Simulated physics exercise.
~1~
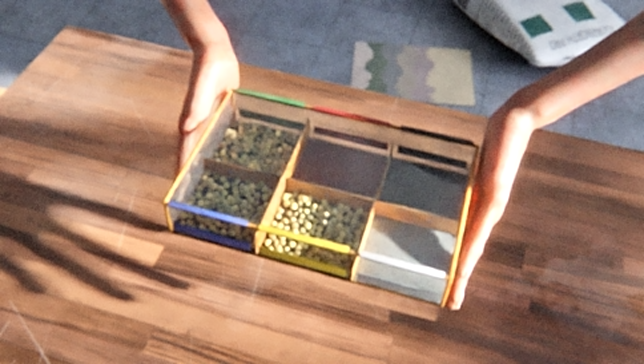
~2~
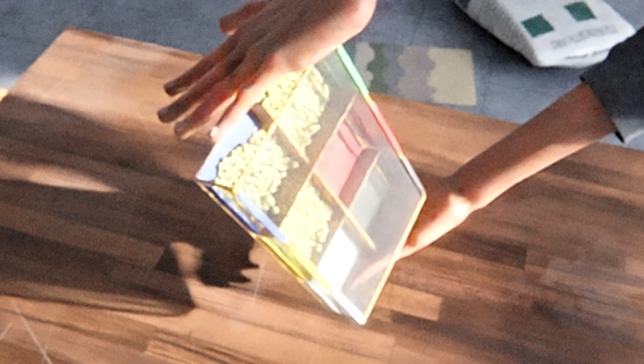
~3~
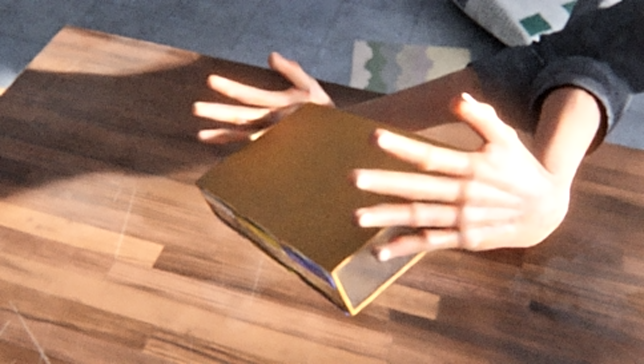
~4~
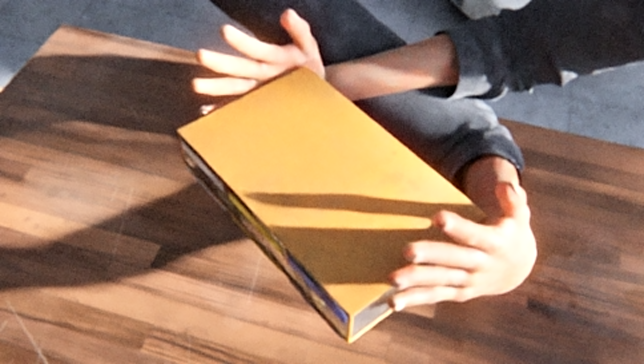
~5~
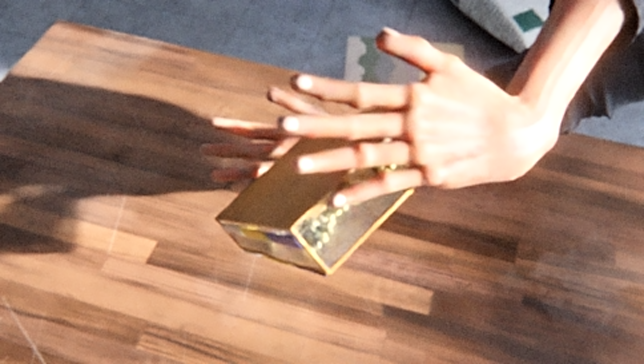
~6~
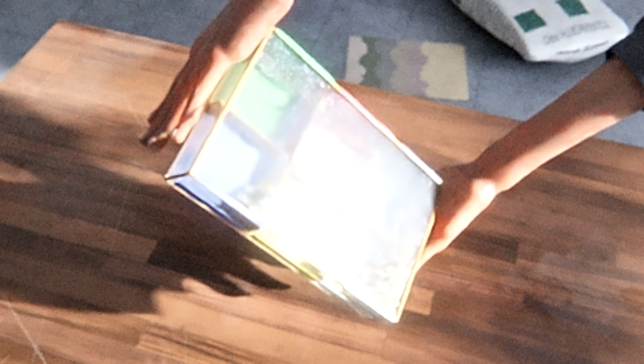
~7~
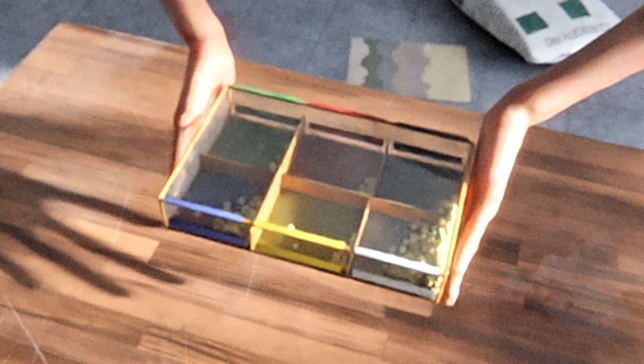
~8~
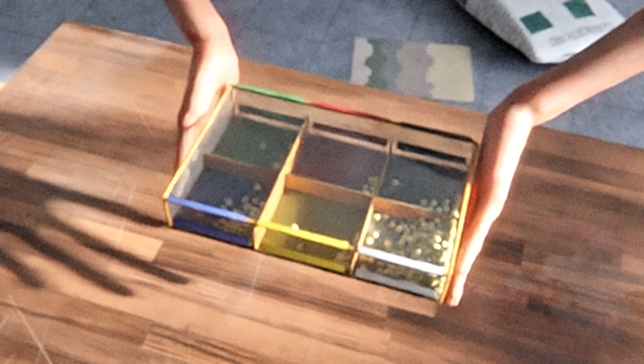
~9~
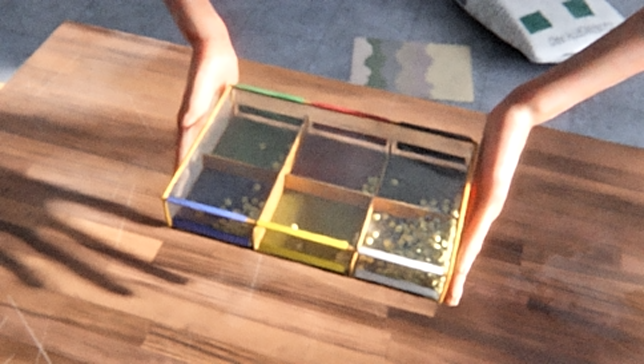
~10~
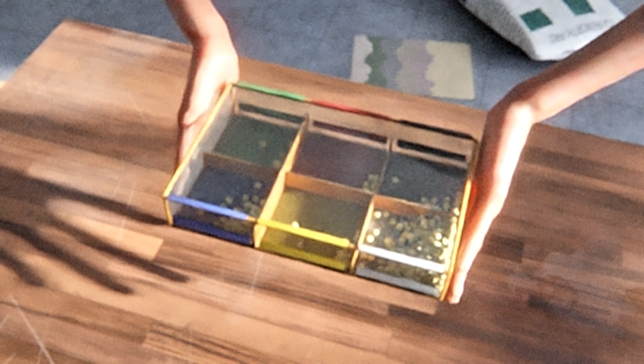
A divided box flips over and back, leaving most beans in the white compartment.
